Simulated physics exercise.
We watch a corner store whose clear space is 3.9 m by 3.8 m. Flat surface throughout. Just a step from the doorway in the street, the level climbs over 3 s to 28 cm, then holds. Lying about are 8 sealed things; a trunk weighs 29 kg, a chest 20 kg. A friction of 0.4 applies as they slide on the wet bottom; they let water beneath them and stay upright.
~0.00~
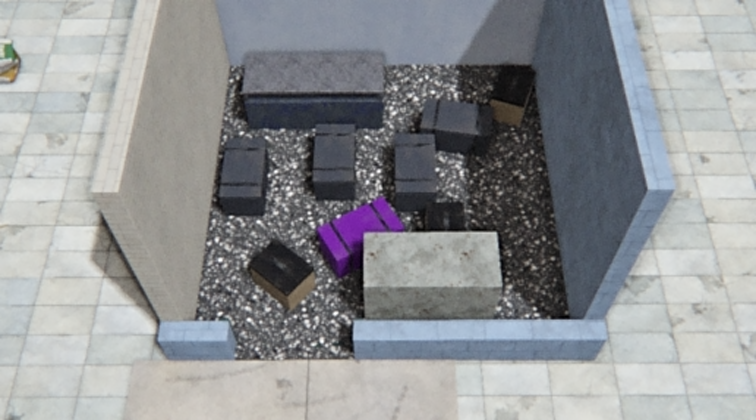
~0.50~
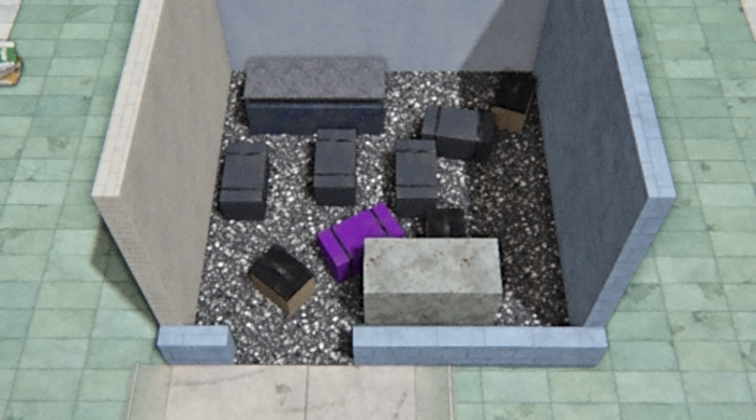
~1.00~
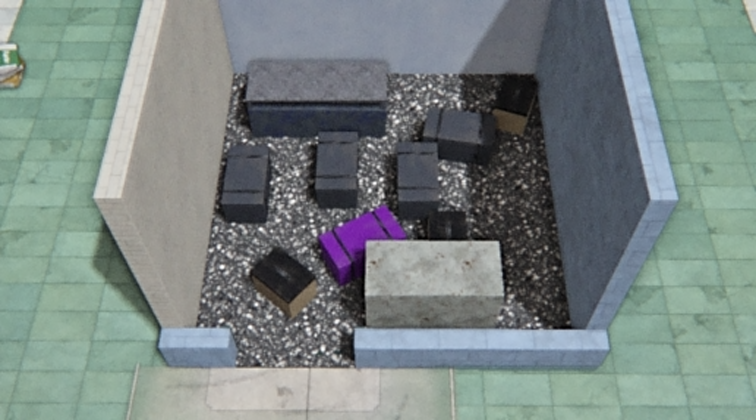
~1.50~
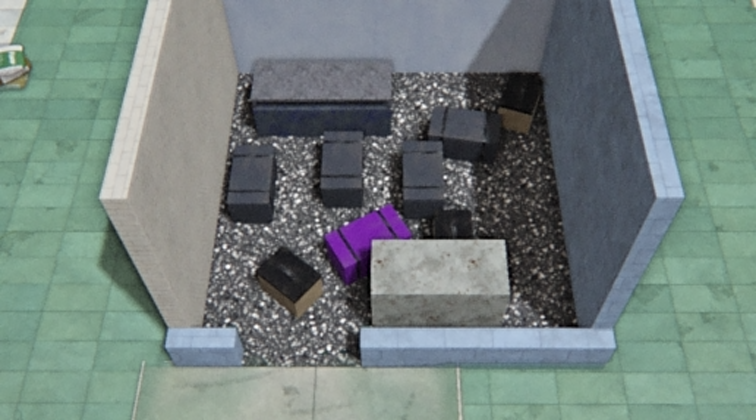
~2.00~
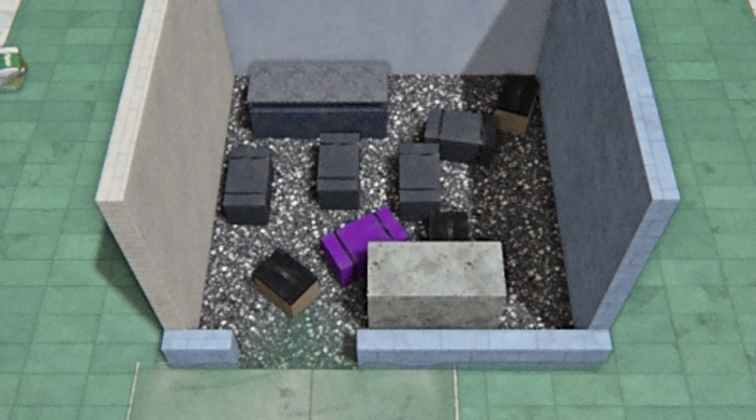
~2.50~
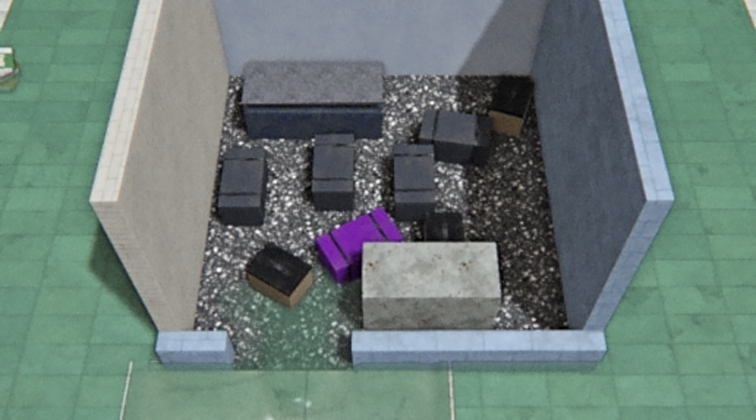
A walled room with a speckled floor held dark boxes, a purple trunk and a pale block as green water covered the paving outside, then crept through the front gap; the contents barely moved.
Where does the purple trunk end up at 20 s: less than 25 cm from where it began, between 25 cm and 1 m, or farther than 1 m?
Expect it to be pushed part of a metre.
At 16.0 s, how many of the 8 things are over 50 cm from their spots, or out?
I get 7.
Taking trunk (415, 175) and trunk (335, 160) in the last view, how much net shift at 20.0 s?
First 140 cm, then 120 cm.
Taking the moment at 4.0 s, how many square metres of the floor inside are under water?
I'd estimate close to 5.0 m2.
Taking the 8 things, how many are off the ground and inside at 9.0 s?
Then: 7.
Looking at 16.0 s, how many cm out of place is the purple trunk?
Displacement near 80 cm.
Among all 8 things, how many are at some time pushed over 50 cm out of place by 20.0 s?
Total: 8.
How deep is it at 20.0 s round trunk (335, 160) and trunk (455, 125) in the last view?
Depth approx. 27 cm / 28 cm.
After 4.0 s the purple trunk is near (359, 198), 0.5 m from its start, aground; 0 afloat.
After 9.0 s the purple trunk is near (462, 231), 1.1 m from its start, afloat; 7 afloat.
After 16.0 s the purple trunk is near (405, 180), 0.8 m from its start, afloat; 8 afloat.
After 20.0 s the purple trunk is near (378, 190), 0.5 m from its start, afloat; 8 afloat.
